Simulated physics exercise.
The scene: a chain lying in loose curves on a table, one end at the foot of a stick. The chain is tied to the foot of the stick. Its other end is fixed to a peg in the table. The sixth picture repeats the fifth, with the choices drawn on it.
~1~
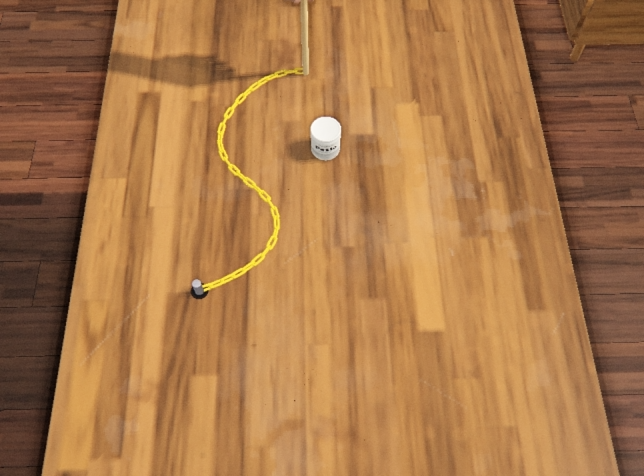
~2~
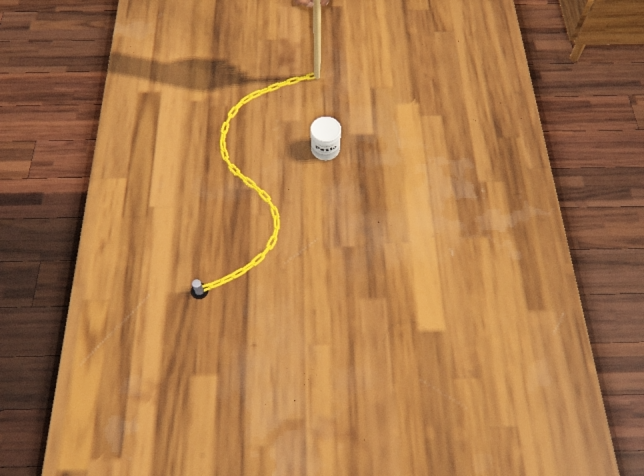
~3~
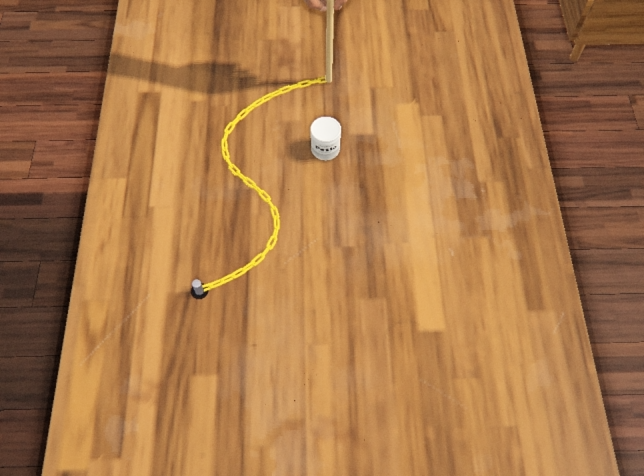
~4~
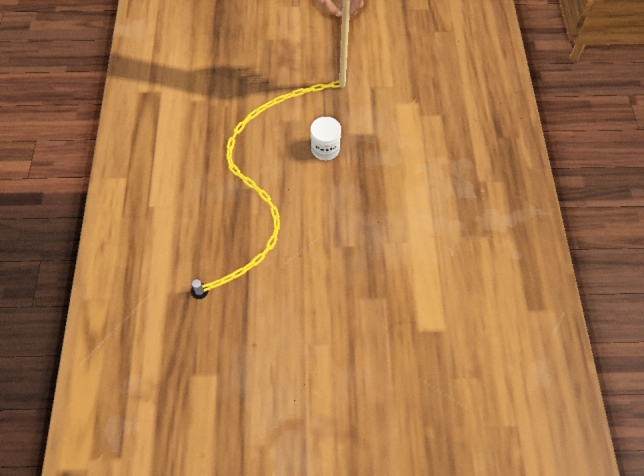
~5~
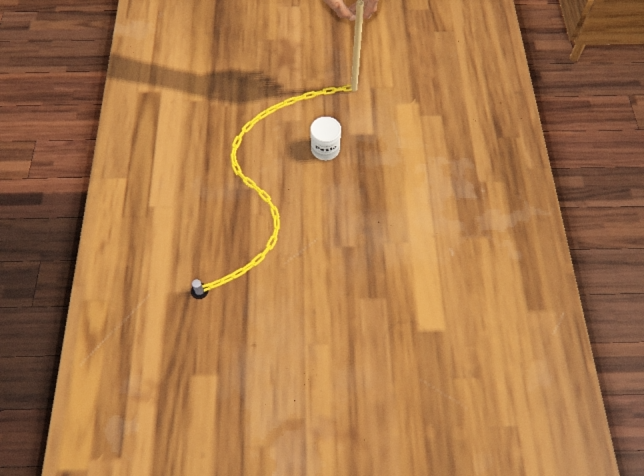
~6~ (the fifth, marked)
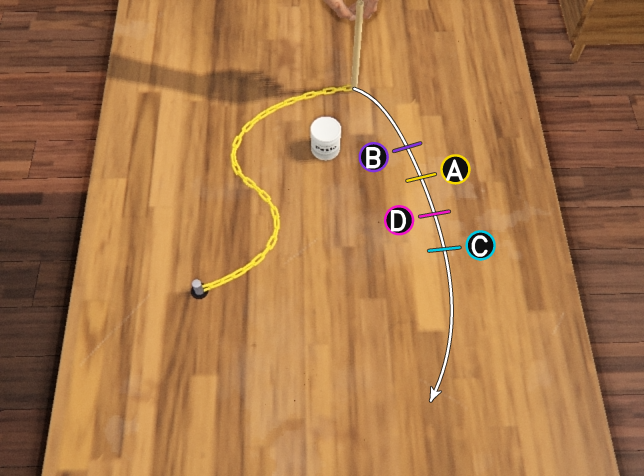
A hand moves a stick rightward behind a white jar, dragging a yellow chain's end.
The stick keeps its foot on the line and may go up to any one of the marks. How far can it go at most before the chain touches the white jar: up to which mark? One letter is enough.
B is the last safe stop.
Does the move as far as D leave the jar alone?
For that mark, no.
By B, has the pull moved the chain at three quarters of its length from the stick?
No.
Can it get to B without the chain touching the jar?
Yes.
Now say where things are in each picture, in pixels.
In the first picture, peg (198, 288); white jar (326, 139).
In the second picture, peg (198, 288); white jar (326, 139).
In the third picture, peg (198, 288); white jar (326, 139).
In the fourth picture, peg (198, 288); white jar (326, 139).
In the fifth picture, peg (198, 288); white jar (326, 139).
On the copy, A at (421, 178); B at (407, 147); C at (444, 249); D at (435, 214); the route from (354, 89) via (436, 218) to (431, 401).
On B. First, foot of the stick (379, 105), middle of the chain (243, 170).
Then, foot of the stick (395, 126), middle of the chain (247, 169).
Finally, foot of the stick (407, 148), middle of the chain (250, 168); nothing has been touched.
By contrast, A brings the chain against the jar; C brings the chain against the jar; D brings the chain against the jar.
